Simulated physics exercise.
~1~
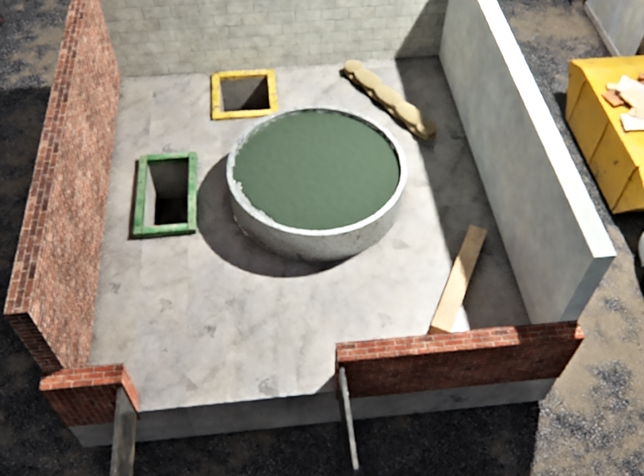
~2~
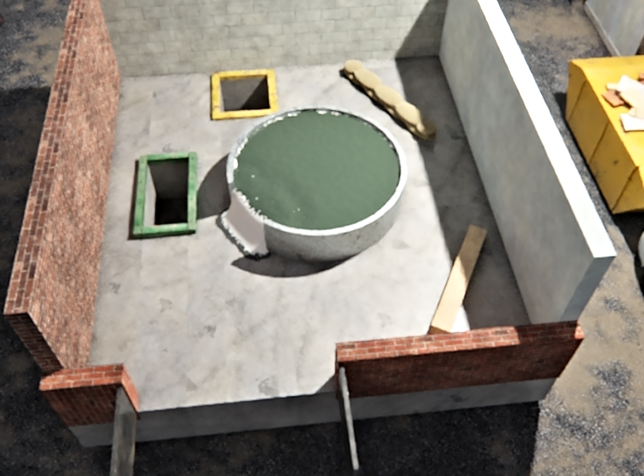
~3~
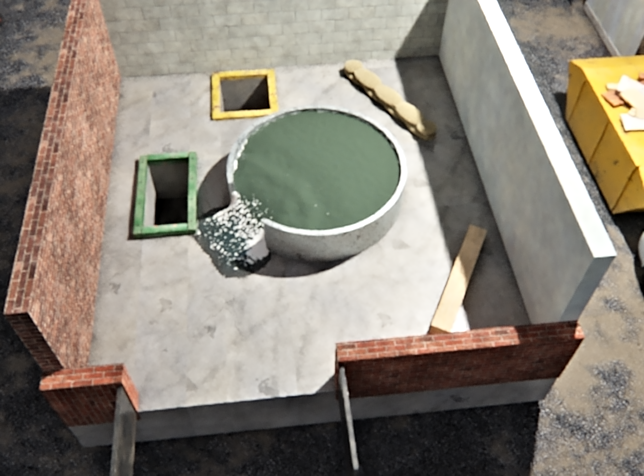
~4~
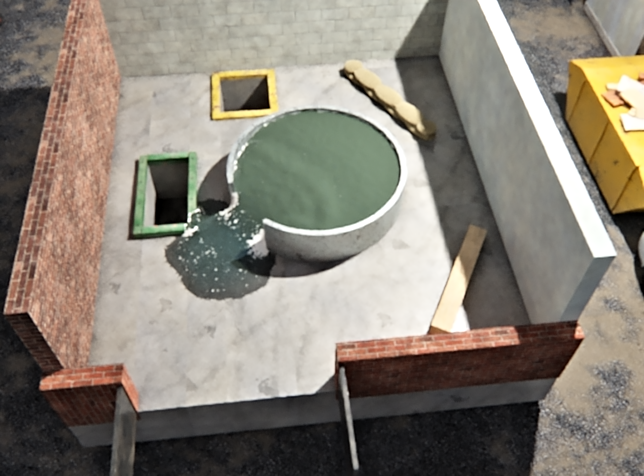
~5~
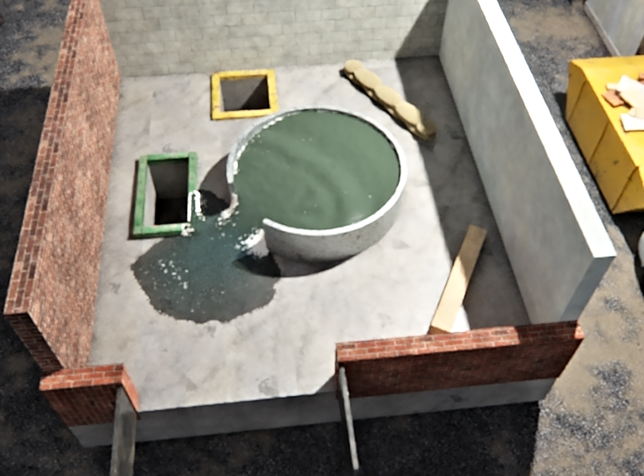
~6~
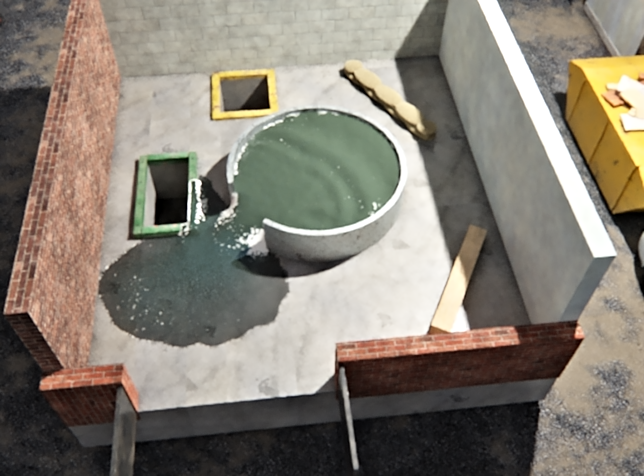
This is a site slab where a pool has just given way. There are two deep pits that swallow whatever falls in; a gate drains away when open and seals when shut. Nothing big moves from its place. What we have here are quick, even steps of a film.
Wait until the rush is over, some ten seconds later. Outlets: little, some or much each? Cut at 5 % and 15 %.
The gate: Much. The green pit: Little. The yellow pit: Little.
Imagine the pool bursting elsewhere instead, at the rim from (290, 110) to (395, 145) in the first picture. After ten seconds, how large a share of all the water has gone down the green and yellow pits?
In percent: Green 0, yellow 30.
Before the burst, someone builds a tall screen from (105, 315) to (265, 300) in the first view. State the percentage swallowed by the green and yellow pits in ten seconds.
Percent shares - green: 10; yellow: 10.
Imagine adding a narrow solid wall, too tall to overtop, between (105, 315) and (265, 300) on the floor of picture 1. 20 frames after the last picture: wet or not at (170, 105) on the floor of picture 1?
There: Under water.
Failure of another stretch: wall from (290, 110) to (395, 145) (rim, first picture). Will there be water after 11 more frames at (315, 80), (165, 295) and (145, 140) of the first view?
Well, the first is hit by the spill, the next missed by the spill, the last missed by the spill.
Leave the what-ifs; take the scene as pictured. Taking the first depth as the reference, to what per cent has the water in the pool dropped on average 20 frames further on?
I'd say around 54 per cent.
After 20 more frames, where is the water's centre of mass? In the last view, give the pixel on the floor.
Near (259, 229) in the last view.
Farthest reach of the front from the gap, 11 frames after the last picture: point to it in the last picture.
By then the tip should be at about (86, 398).
A moment on, water covers 25 % of the floor; the gate 0 %, the green pit 1 %, the yellow pit 0 %.
Next, water covers 25 % of the floor; the gate 3 %, the green pit 2 %, the yellow pit 0 %.
Then, water covers 30 % of the floor; the gate 10 %, the green pit 3 %, the yellow pit 0 %.
Later, water covers 45 % of the floor; the gate 25 %, the green pit 3 %, the yellow pit 0 %.
In the end, water covers 60 % of the floor; the gate 40 %, the green pit 3 %, the yellow pit 1 %.
